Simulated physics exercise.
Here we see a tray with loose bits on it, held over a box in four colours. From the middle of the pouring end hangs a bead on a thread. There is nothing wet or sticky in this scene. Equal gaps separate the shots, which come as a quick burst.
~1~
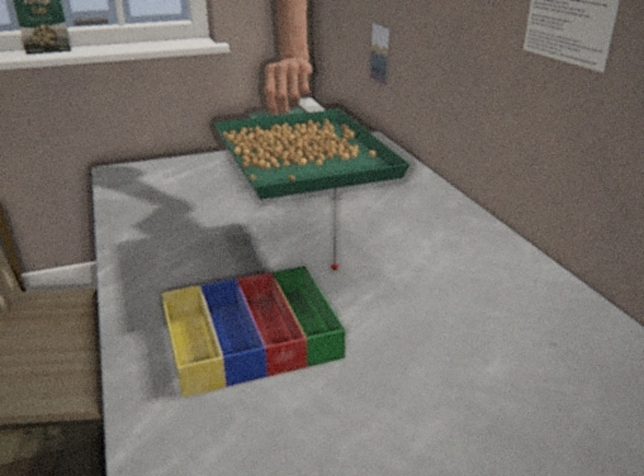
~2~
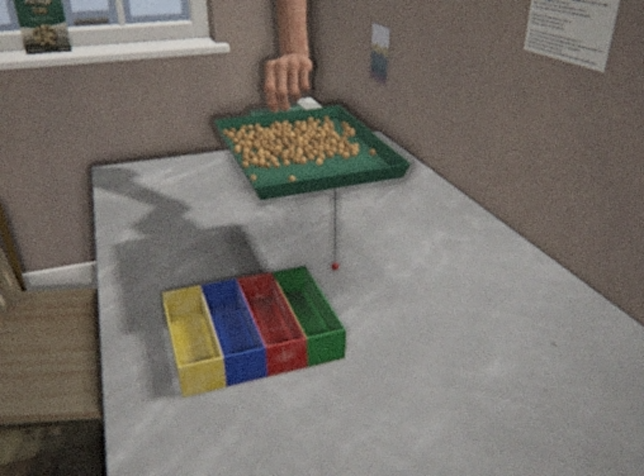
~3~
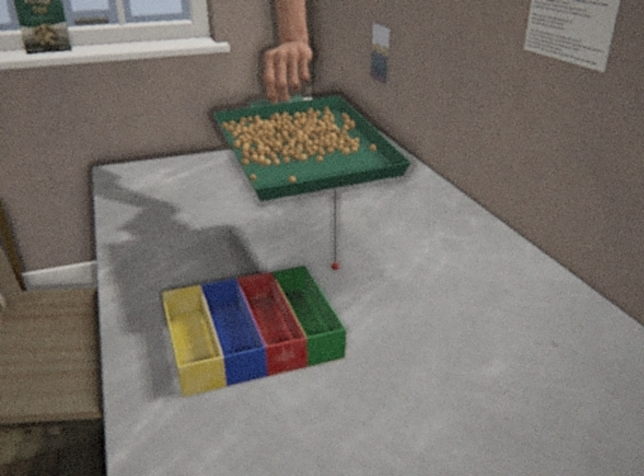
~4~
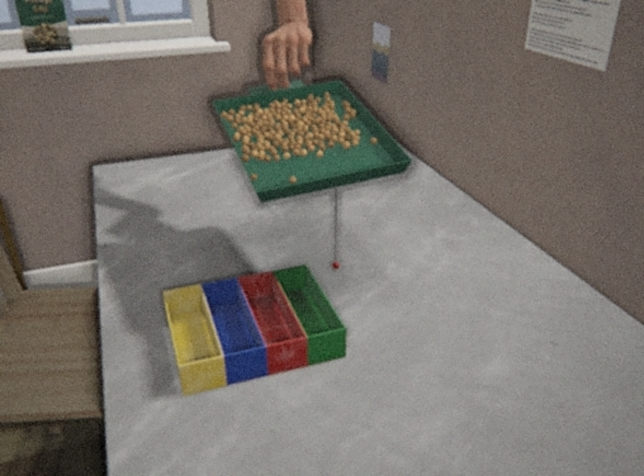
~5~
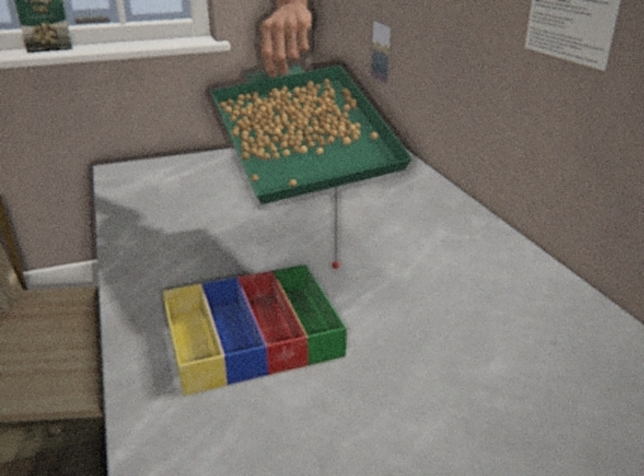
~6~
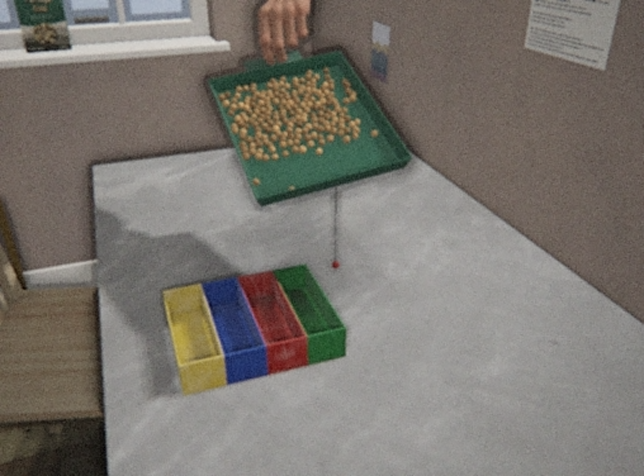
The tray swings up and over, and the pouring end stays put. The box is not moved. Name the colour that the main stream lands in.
Red.
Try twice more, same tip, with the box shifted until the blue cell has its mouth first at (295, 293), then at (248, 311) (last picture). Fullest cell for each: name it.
Result 1: That yellow cell. Result 2: The red cell.
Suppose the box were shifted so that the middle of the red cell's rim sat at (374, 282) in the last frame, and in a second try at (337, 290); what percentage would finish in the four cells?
Trial 1 near 20 %, trial 2 near 80 %.
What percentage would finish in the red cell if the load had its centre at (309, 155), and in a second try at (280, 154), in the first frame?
That would be 60 per cent, and then 60 per cent.
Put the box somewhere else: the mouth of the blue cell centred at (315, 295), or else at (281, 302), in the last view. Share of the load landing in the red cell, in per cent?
Trial 1 around 0 percent, trial 2 around 10 percent.
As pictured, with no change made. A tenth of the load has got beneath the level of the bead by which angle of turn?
Angle: Close to 65°.
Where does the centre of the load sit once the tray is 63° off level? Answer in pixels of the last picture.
Its middle sits at about pixel (283, 213).
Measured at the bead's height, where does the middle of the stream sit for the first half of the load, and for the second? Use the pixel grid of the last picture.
Initially about (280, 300); subsequently about (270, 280).
Soon after the last picture, tray tipped steeply; about half on the tray; a small part in the red cell; a stray few in the green cell; a stray few in the blue cell; about a third falling or outside the box.
A little later, tray tipped past a quarter turn; a small part on the tray; about half in the red cell; about a quarter in the green cell; a small part in the blue cell; a stray few in the yellow cell; about a quarter falling or outside the box.
Later still, tray tipped past a quarter turn; about half in the red cell; about a quarter in the green cell; a small part in the blue cell; a stray few in the yellow cell; a small part falling or outside the box.
By the end, tray tipped past a quarter turn; about half in the red cell; about a quarter in the green cell; a small part in the blue cell; a stray few in the yellow cell; a small part outside the box.
